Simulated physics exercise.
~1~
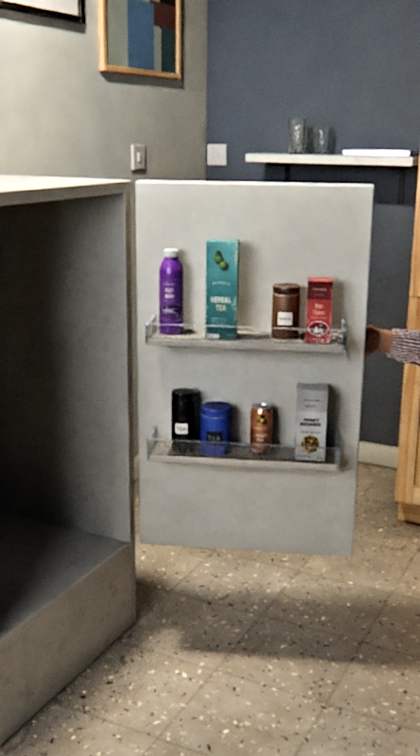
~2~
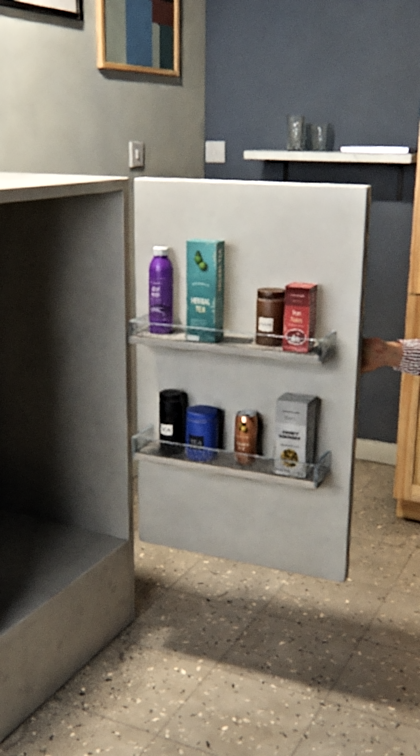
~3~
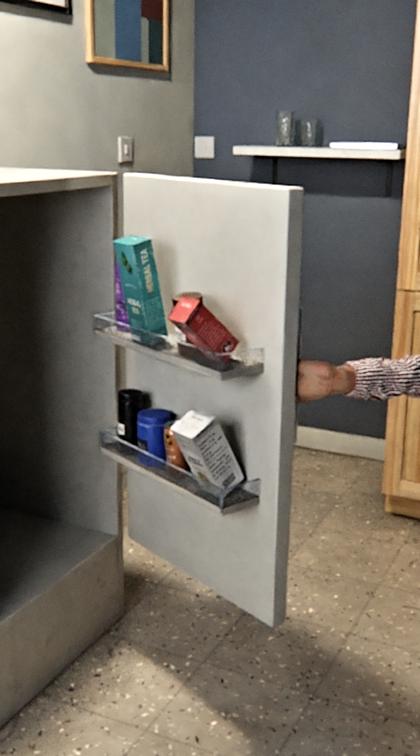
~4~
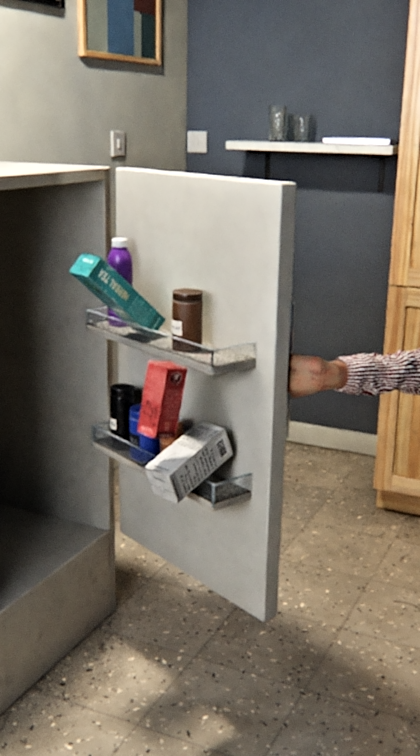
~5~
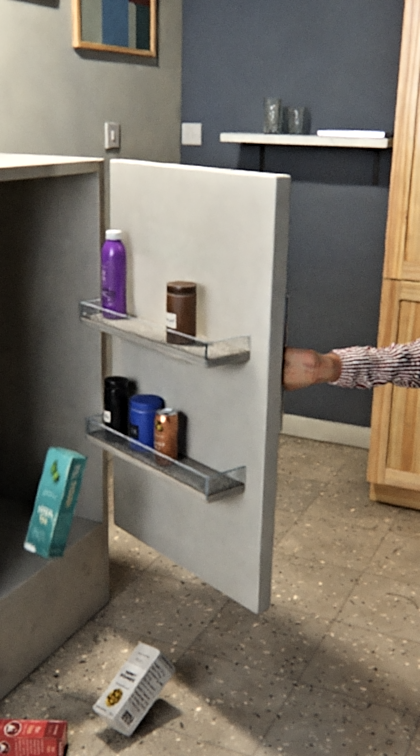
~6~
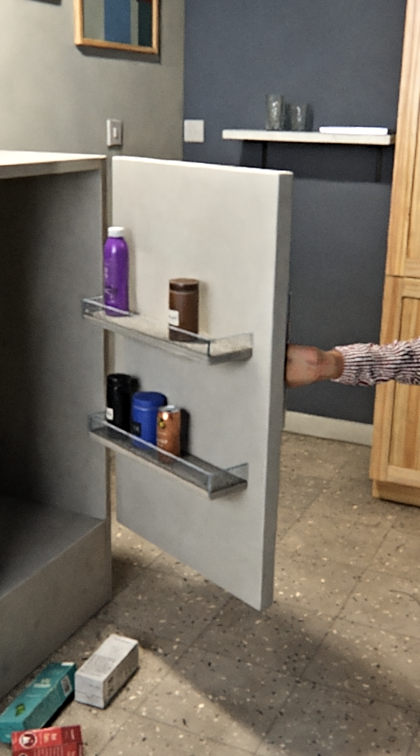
At first, an open grey cabinet door shows two clear racks holding bottles, jars and cartons, with a hand at its right edge. The hand swings the door toward the viewer, and the items ride along upright. As the door comes to a halt, the turquoise, red and white cartons tip over the rack fronts. The red carton tumbles out upside down past the lower rack, while the white and turquoise ones topple after it. All three drop to the floor and end up lying beside the cabinet, while the purple bottle, three jars and orange can remain standing in the racks.
